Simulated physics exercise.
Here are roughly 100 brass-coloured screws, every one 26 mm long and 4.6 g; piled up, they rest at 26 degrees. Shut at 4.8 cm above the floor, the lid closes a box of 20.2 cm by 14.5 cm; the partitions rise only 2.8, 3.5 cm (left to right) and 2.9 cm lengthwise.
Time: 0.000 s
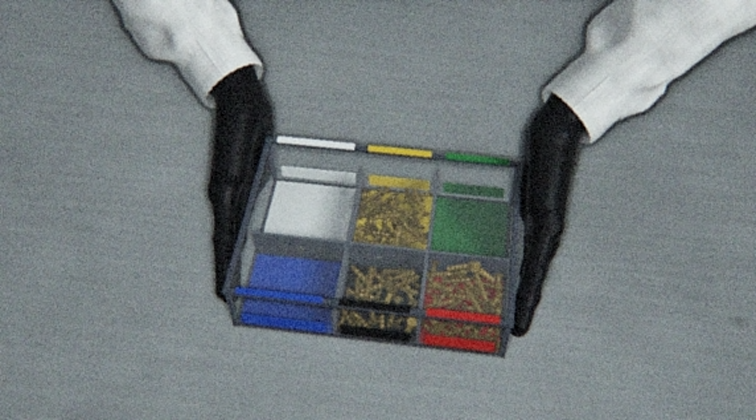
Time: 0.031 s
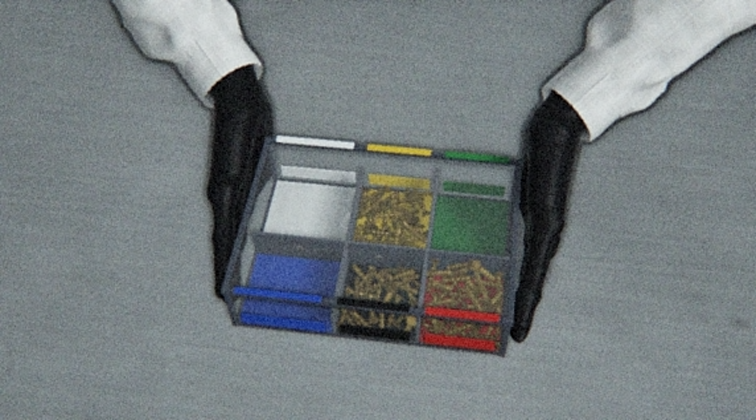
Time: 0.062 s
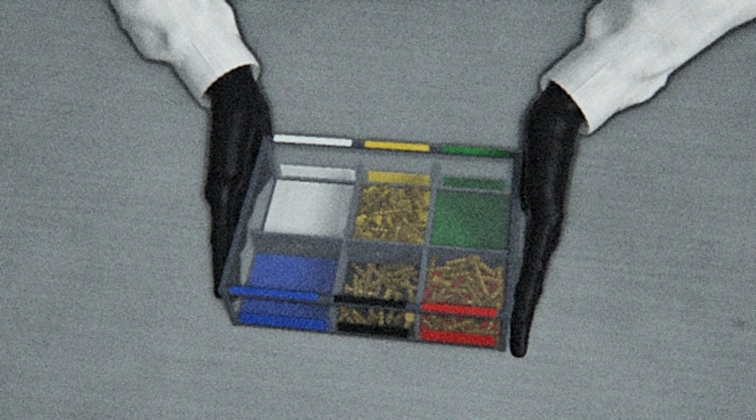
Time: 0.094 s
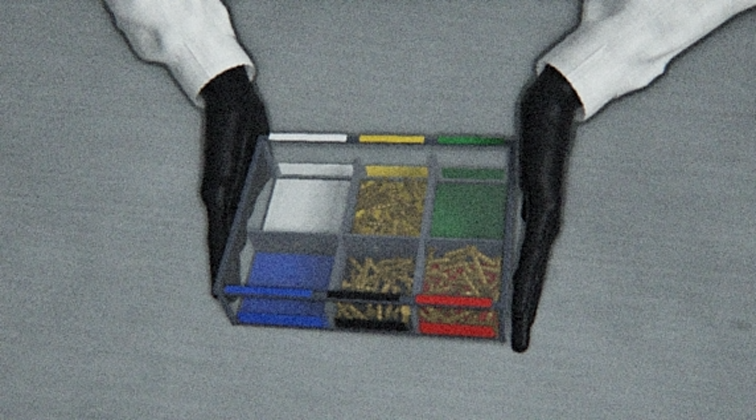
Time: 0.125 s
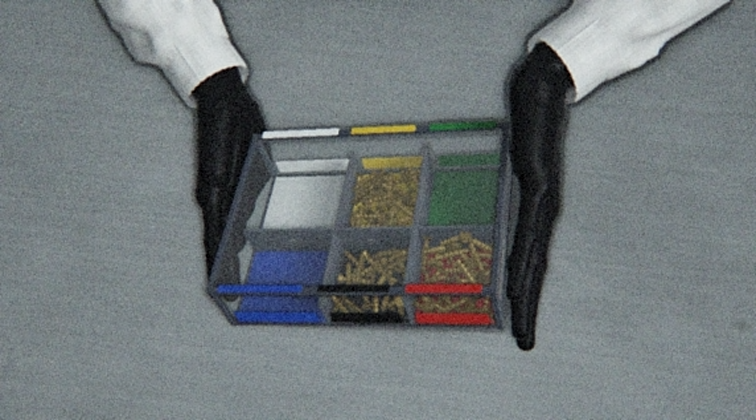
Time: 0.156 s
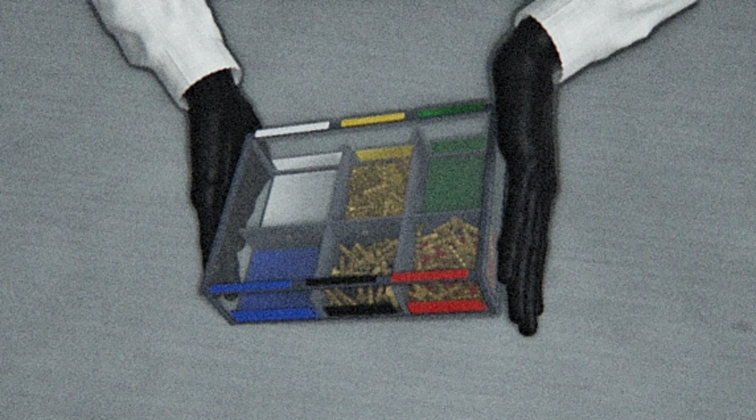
Black-gloved hands tilting a clear lidded box of brass-coloured screws in colour-marked compartments, its right side rising and left front corner lowest.
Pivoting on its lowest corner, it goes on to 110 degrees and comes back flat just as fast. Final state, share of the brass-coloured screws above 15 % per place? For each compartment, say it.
Red: Qualifies. Blue: Qualifies. Green: Does not qualify. Yellow: Does not qualify. White: Qualifies. Black: Does not qualify.
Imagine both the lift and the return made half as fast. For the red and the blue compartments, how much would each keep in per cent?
Result: Red = 25 %; blue = 35 %.
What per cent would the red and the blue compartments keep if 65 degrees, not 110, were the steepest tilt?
Result - red 35 percent; blue 0 percent.
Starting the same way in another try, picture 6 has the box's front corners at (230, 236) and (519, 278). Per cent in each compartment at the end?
Red 5, blue 0, green 40, yellow 55, white 0, black 0.
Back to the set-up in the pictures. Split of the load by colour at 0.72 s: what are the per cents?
Red 35; blue 10; green 0; yellow 20; white 15; black 20.
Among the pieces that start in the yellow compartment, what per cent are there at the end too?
Around 0 %.
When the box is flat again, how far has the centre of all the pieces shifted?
It shifts some 6.5 cm.
After 0.72 s, tilt 110 degrees; red 35 %, blue 10 %, yellow 20 %, white 15 %, black 20 %.
After 1.09 s, tilt 48 degrees; red 30 %, blue 35 %, white 30 %.
After 1.55 s, tilt 0 degrees; red 35 %, blue 35 %, white 30 %.
In the end, at 2.0 s, red 35 %, blue 35 %, green 0 %, yellow 0 %, white 30 %, black 0 %.
